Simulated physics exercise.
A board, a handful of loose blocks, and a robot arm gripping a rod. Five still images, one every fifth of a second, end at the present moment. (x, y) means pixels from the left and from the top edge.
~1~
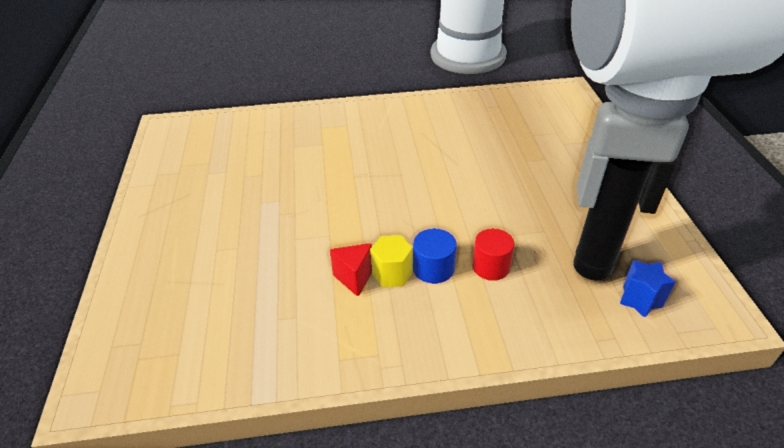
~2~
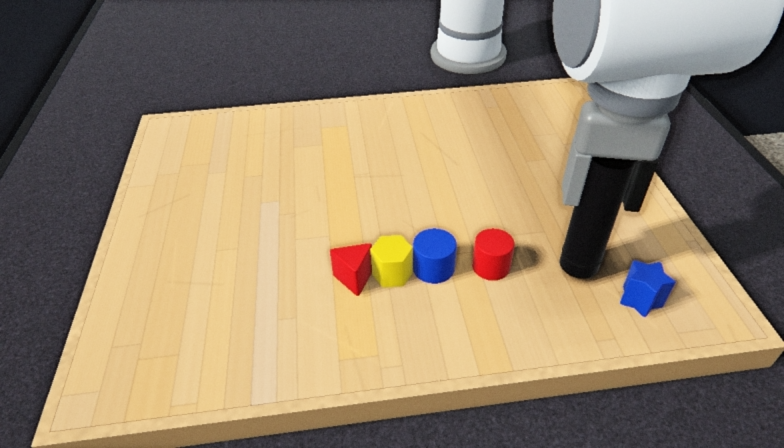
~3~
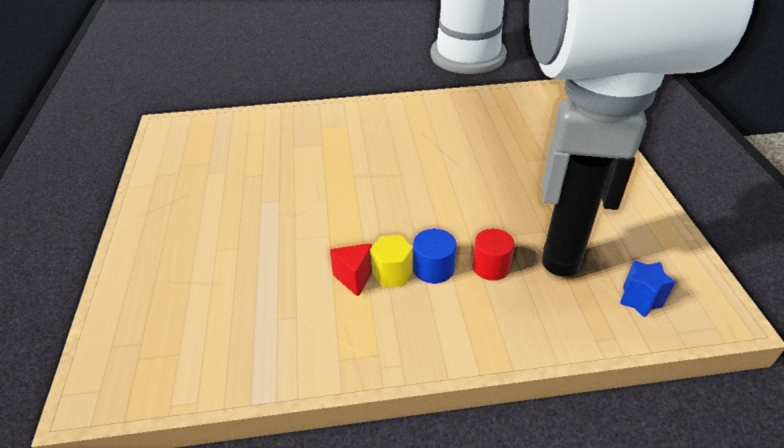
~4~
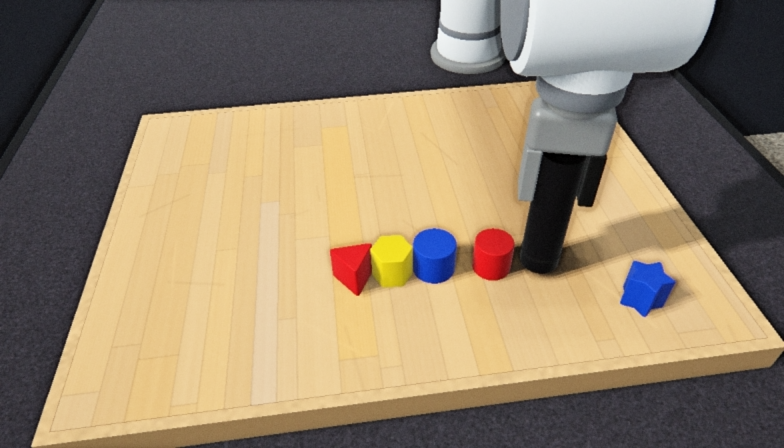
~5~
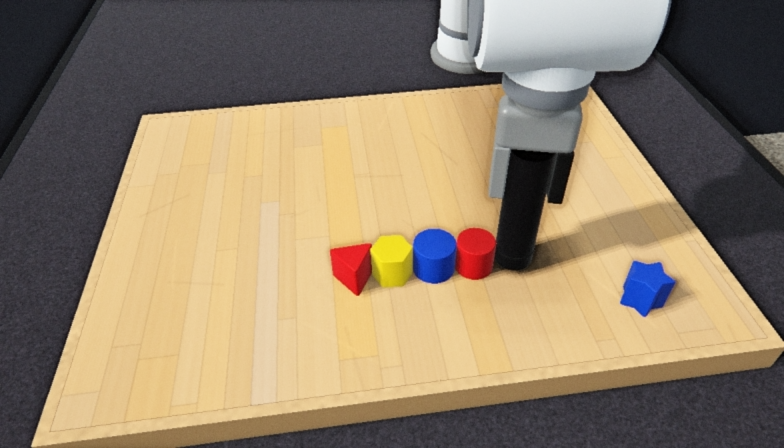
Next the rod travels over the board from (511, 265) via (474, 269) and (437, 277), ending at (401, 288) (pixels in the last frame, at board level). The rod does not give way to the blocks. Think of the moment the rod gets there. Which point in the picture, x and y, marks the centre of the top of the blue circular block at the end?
My prediction: (382, 230).
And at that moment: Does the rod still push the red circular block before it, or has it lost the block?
I think it loses its spot in front.
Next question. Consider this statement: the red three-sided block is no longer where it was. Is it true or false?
The statement is true.
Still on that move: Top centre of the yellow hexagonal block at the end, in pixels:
Its top centre is at about (357, 255).
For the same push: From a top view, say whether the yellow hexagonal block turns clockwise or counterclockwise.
Prediction: Clockwise.
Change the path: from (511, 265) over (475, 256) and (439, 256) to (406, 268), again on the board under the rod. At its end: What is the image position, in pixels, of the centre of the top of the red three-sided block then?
The middle of its upper face should be somewhere near (309, 257).
On the path given first. One third of the way, rod (474, 262); red three-sided block (328, 255), turned 30° anticlockwise; yellow hexagonal block (361, 254), turned 20° clockwise; blue circular block (399, 239); red circular block (439, 234).
Two thirds of the way, rod (437, 270); red three-sided block (324, 256), turned 30° anticlockwise; yellow hexagonal block (357, 255), turned 20° clockwise; blue circular block (382, 230); red circular block (422, 226).
At the end, rod (401, 281); red three-sided block (324, 256), turned 30° anticlockwise; yellow hexagonal block (357, 255), turned 20° clockwise; blue circular block (382, 230); red circular block (422, 226).
